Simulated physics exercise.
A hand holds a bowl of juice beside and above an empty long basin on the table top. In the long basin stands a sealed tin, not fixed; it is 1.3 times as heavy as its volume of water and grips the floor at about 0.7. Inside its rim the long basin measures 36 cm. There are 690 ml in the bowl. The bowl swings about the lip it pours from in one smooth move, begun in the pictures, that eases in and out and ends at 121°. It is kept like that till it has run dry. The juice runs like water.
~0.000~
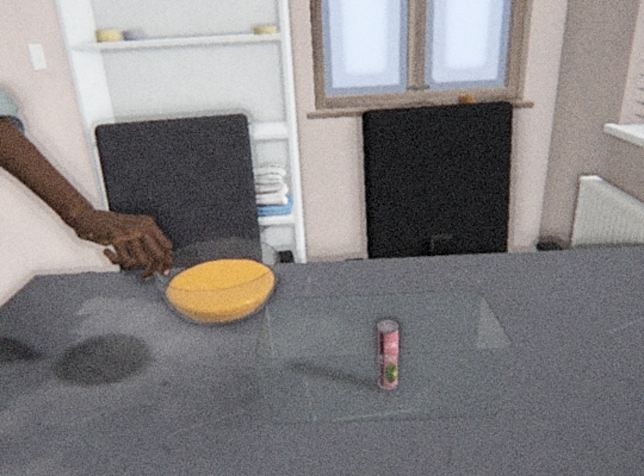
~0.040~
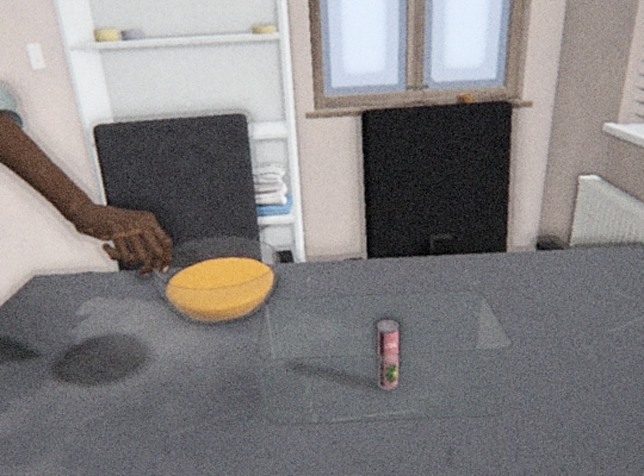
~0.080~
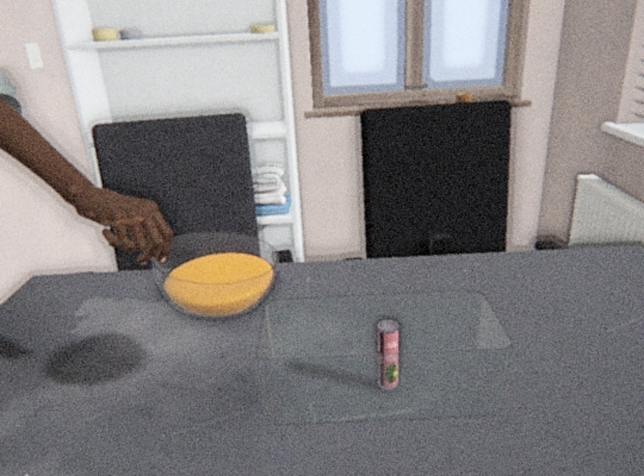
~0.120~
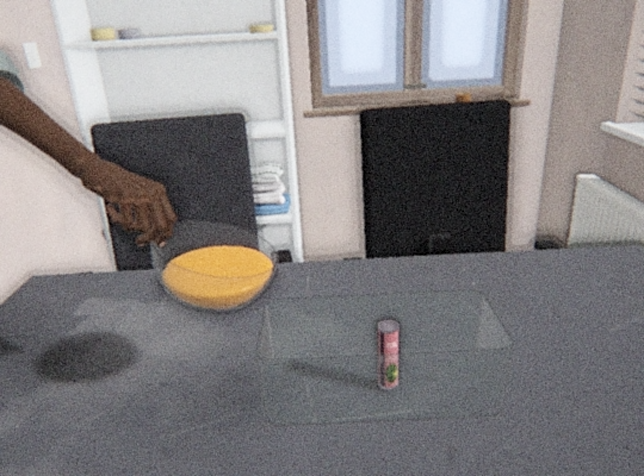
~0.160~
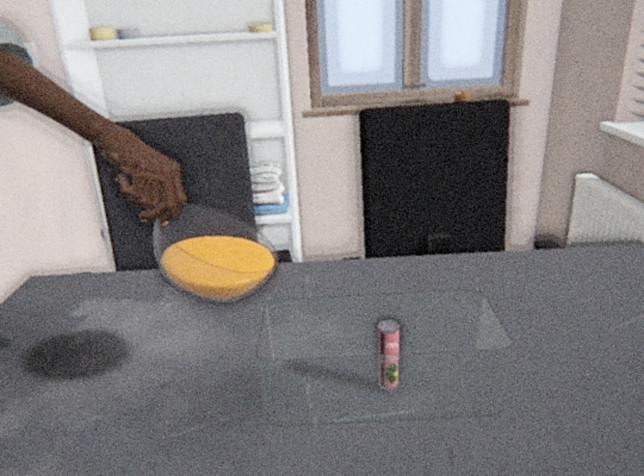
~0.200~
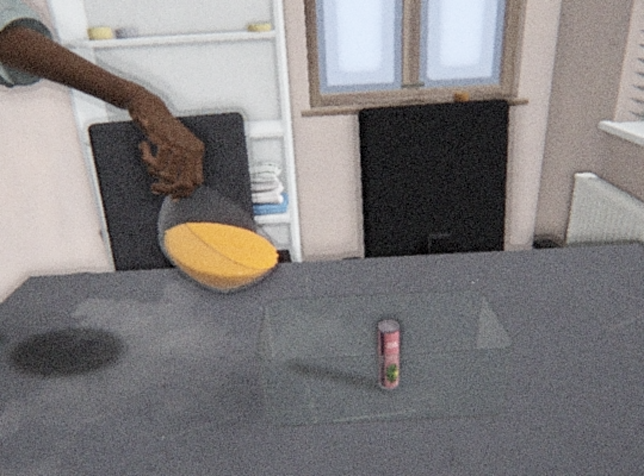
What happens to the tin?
The tin topples.
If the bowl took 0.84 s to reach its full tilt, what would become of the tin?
The tin goes over.
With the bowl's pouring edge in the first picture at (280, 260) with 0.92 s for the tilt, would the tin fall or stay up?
Then it falls.
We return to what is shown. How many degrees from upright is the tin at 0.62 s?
It is at some 10°.
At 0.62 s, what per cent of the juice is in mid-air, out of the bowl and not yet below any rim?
About 2 per cent.
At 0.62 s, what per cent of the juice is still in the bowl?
Near 0 in a hundred.
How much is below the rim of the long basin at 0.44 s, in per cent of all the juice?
About 7 per cent.
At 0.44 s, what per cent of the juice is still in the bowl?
About 22 per cent.
After 0.44 s the tilt is 117° and 23 per cent is still to pour; the tin stands where it began.
After 0.62 s the tilt is 121° and 0 per cent is still to pour; the tin leans 12°.
After 0.80 s the tilt is 121° and 0 per cent is still to pour; the tin leans 10°.
After 1.00 s the tilt is 121° and 0 per cent is still to pour; the tin leans 11°.
In the end the tin lies on its side.
